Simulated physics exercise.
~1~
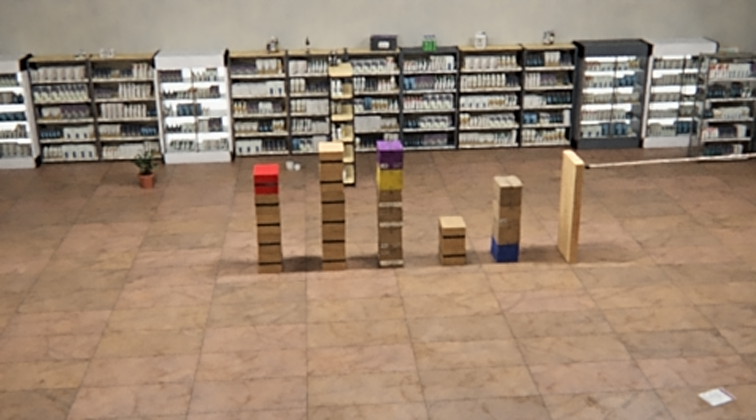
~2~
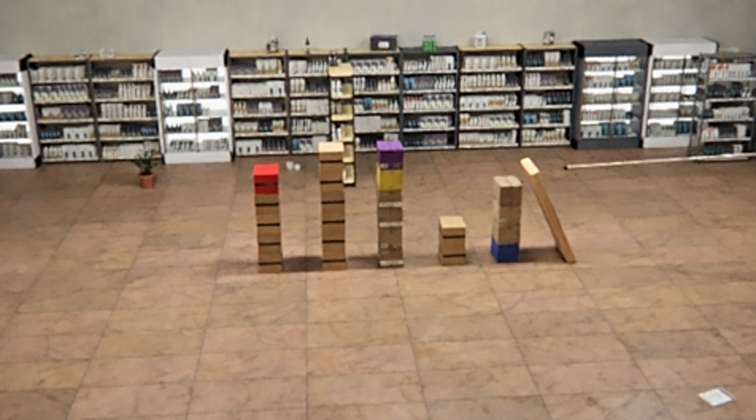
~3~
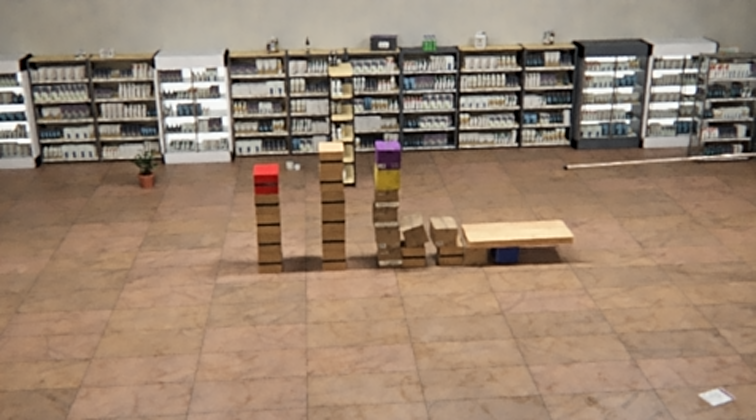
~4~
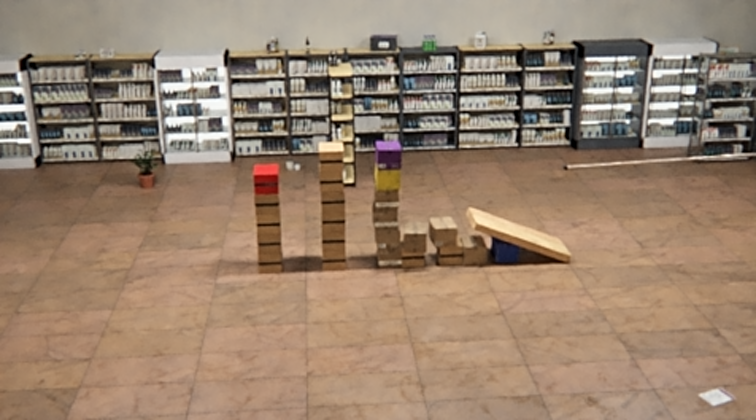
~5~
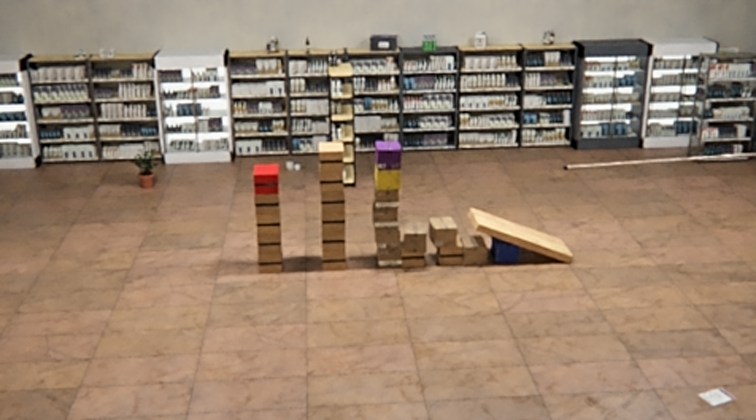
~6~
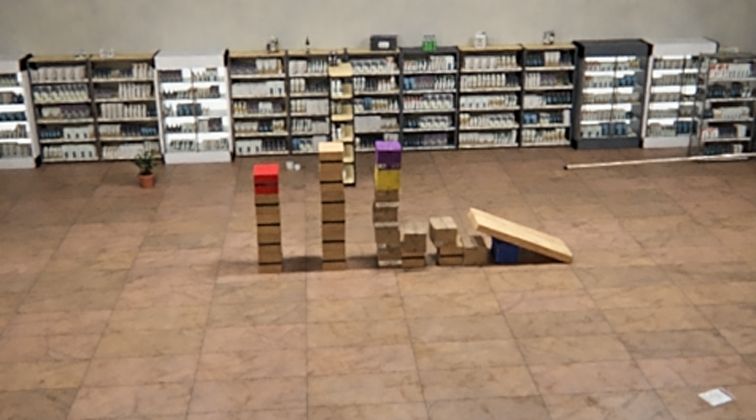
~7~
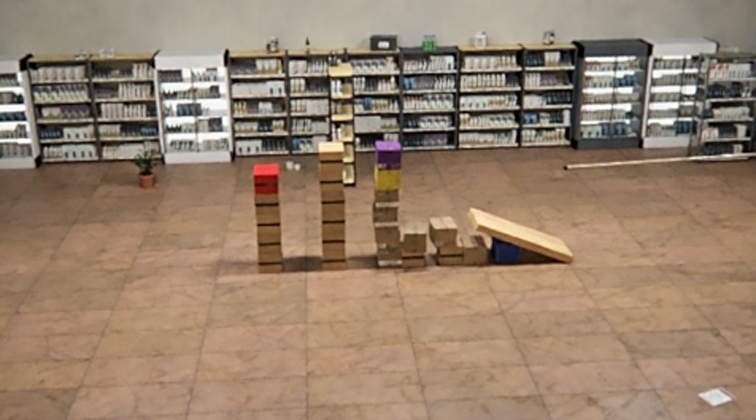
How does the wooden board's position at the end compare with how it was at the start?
At the start the board stood upright at the right end of the row, but by the end it was lying on its side, sloping over the blue carton.
